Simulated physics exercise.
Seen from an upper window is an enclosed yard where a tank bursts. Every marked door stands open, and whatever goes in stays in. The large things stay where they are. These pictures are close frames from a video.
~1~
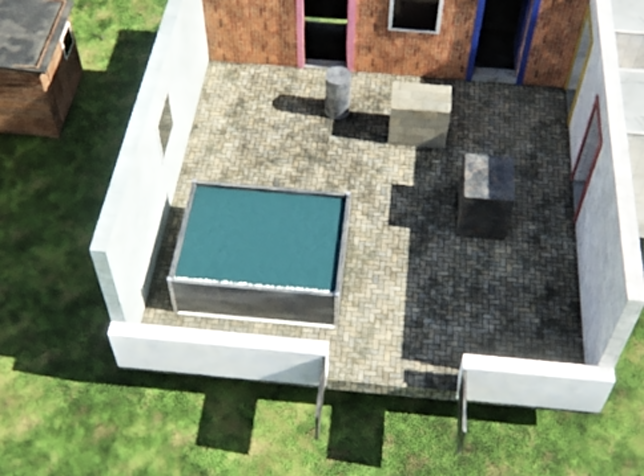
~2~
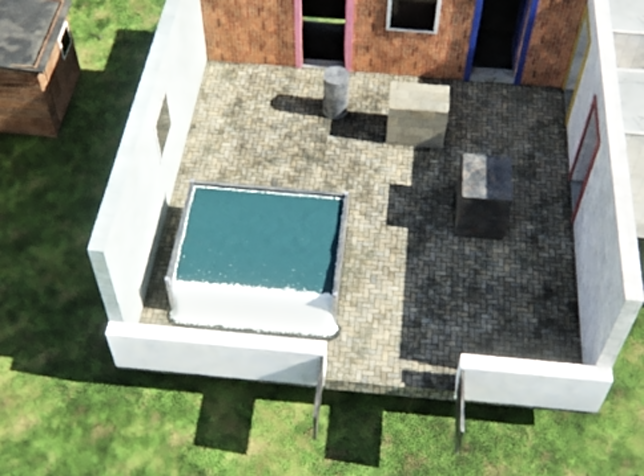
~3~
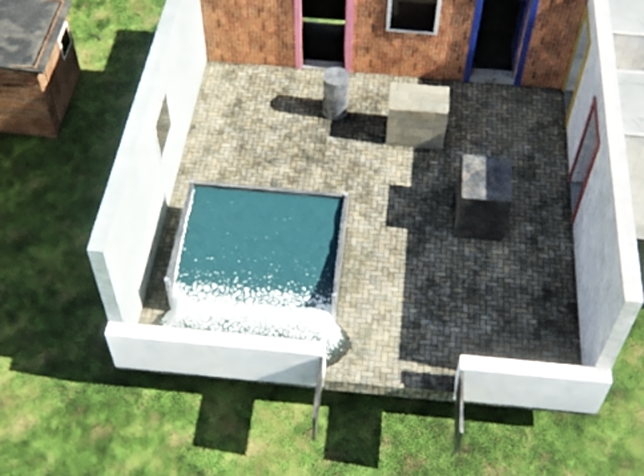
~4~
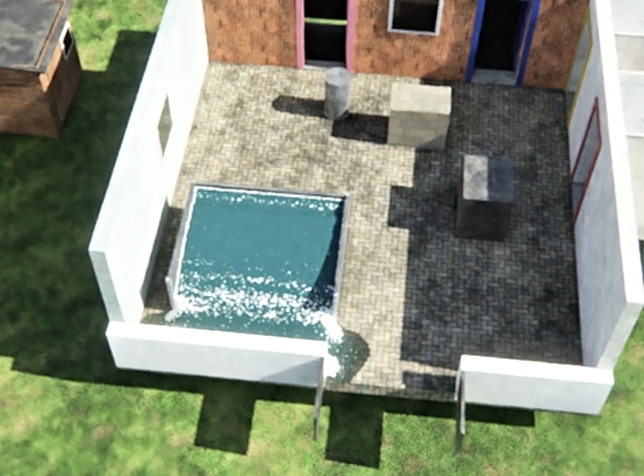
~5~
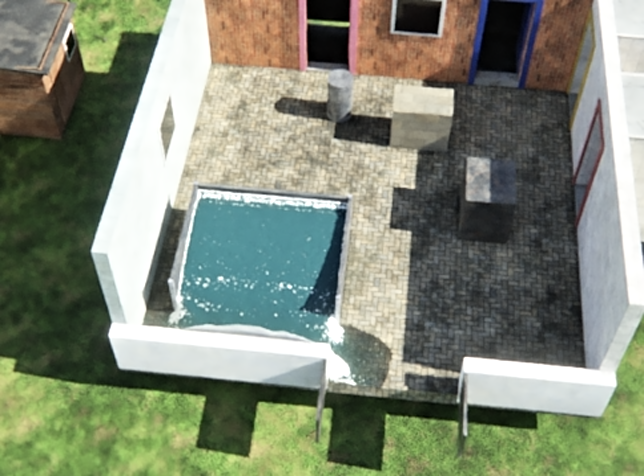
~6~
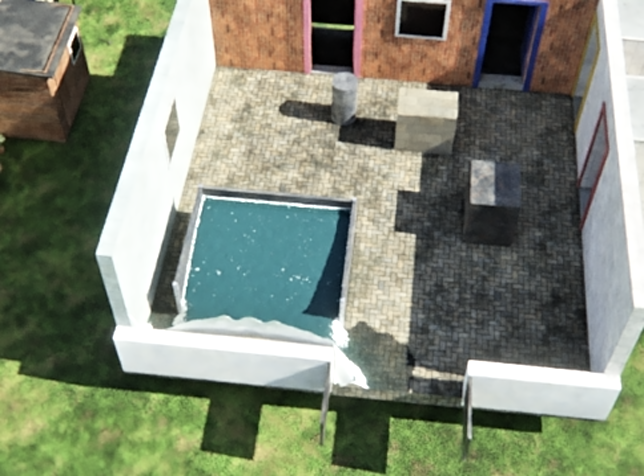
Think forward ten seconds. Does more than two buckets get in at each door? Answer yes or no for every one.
Blue door: No, yellow door: Yes, pink door: Yes, red door: No.
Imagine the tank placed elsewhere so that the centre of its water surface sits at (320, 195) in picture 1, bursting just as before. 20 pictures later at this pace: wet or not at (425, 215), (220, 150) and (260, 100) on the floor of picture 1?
Spared, hit, hit.
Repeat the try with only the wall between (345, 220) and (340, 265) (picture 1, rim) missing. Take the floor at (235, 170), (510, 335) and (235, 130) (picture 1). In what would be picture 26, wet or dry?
So: Spared, then wetted, then spared.
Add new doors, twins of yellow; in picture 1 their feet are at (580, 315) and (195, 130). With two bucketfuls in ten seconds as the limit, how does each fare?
In turn: Goes over, stays under.
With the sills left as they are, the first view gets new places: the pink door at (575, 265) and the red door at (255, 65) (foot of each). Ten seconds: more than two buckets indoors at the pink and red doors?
The pink one crosses the limit, while the red one crosses the limit.
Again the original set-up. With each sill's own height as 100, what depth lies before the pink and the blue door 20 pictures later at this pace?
Roughly 160 % and 0 %, respectively.
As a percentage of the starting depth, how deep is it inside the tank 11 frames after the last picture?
My reading is roughly 44 in a hundred.
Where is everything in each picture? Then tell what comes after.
Still water in the water tank at (262, 239), in the first frame.
The front is at (337, 329), out from the gap at (253, 307), in the second frame.
The front is at a hidden place, out from the gap at (253, 309), in the third frame.
Water pours out at (254, 310) and has run to a hidden place, in the fourth frame.
Water pours out at (256, 312) and has run to a hidden place, in the fifth frame.
The front is at a hidden place, out from the gap at (261, 315), in the sixth frame.
A moment on, water covers 15 % of the floor; the blue door not reached, the yellow door not reached, the pink door not reached, the red door not reached.
Next, water covers 30 % of the floor; the blue door not reached, the yellow door not reached, the pink door not reached, the red door not reached.
Then, water covers 50 % of the floor; the blue door not reached, the yellow door not reached, the pink door wet at the sill, nothing in, the red door wet at the sill, nothing in.
Later, water covers 75 % of the floor; the blue door wet at the sill, nothing in, the yellow door wet at the sill, nothing in, the pink door under two buckets in, the red door wet at the sill, nothing in.
In the end, water covers 95 % of the floor; the blue door wet at the sill, nothing in, the yellow door over two buckets in, the pink door over two buckets in, the red door wet at the sill, nothing in.
